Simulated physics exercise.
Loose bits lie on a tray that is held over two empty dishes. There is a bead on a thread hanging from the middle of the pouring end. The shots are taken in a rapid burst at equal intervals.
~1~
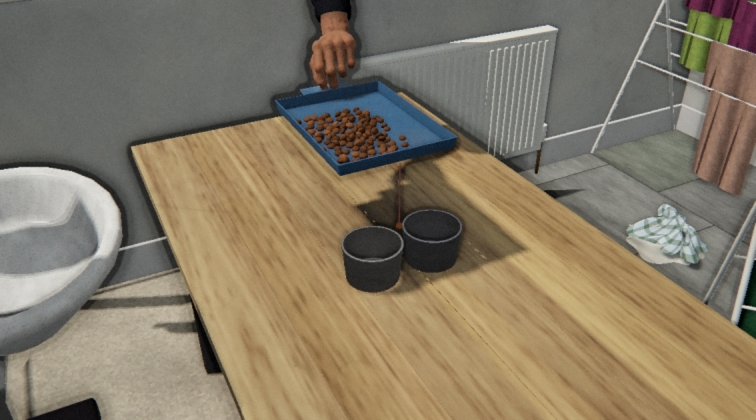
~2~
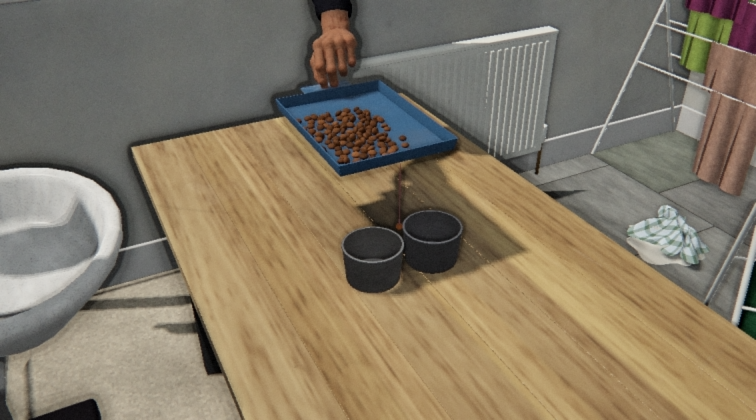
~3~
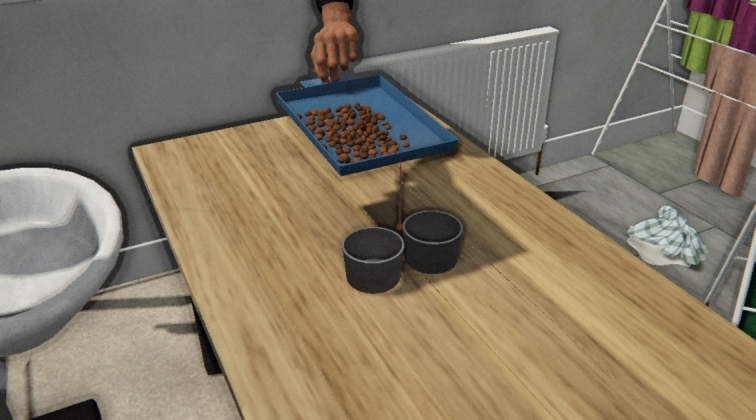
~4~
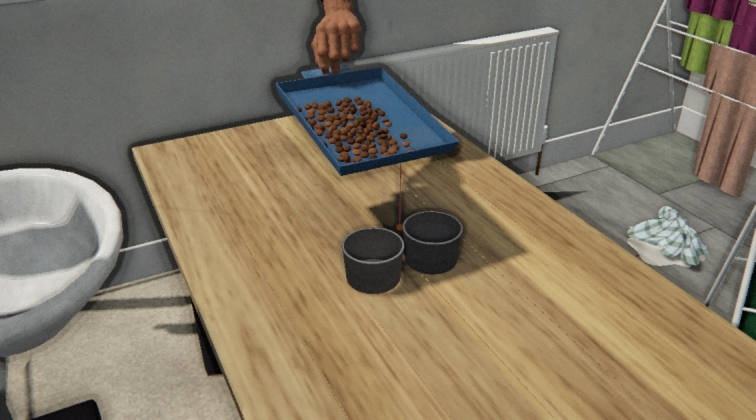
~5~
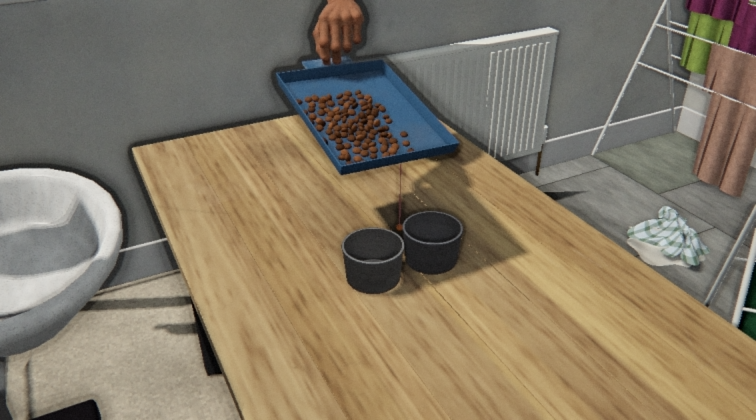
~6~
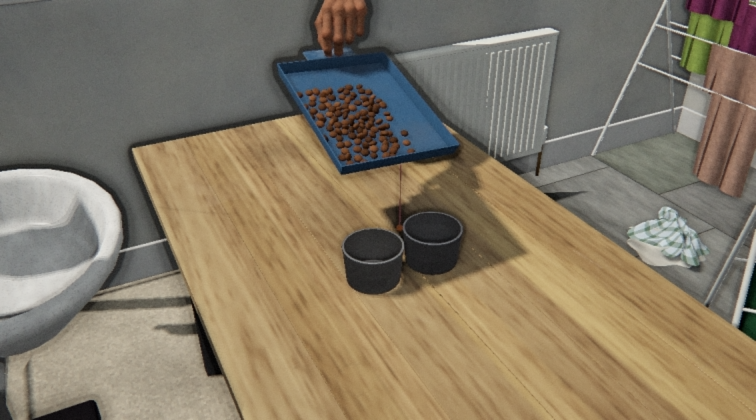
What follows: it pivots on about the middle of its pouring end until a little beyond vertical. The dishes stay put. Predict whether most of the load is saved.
Only a minority of it is saved.
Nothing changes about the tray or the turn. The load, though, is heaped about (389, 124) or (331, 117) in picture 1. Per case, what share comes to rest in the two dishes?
Roughly 20 per cent, and 30 per cent.
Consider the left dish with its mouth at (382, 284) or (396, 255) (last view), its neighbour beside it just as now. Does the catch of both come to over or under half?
The first time it's lower than half, the second time higher than half.
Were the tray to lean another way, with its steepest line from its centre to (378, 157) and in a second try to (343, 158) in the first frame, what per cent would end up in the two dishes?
Shares: 20 %, then 60 %.
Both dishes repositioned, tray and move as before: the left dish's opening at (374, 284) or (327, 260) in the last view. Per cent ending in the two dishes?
Trial 1 around 30 percent, trial 2 around 0 percent.
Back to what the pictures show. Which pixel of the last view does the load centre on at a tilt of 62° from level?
Somewhere about (400, 136).
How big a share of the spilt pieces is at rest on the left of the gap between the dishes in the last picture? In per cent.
Left share: Close to 10 %.
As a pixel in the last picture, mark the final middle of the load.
Resting centre, last frame: Roughly (450, 283).
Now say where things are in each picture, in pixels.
Corners of the pouring end near (340, 164) and (454, 136), level; middle of the load near (349, 136), bits of dog kibble; left dish near (386, 272); right dish near (447, 253); bead on its thread near (399, 226), in the first picture.
Corners of the pouring end near (340, 164) and (454, 138), level; middle of the load near (350, 136), in the second picture.
Corners of the pouring end near (341, 164) and (455, 139), tipped barely, lowest at the right corner; middle of the load near (350, 133), in the third picture.
Corners of the pouring end near (342, 164) and (456, 140), tipped a little, lowest at the right corner; middle of the load near (350, 130), in the fourth picture.
Corners of the pouring end near (342, 164) and (456, 142), tipped a little, lowest at the right corner; middle of the load near (351, 126), in the fifth picture.
Corners of the pouring end near (343, 164) and (456, 143), tipped clearly, lowest at the right corner; middle of the load near (352, 123); left dish near (387, 275); right dish near (447, 255), in the sixth picture.
Shortly afterwards, tray tipped steeply; the whole lot on the tray.
Next, tray tipped past a quarter turn; near a quarter on the tray; a little in the right dish; near a quarter outside both; near a third in the air.
Some moments later, tray tipped past a quarter turn; near a third in the right dish; near two thirds outside both.
In the end, tray tipped past a quarter turn; none at all in the left dish; near a third in the right dish; near two thirds outside both.
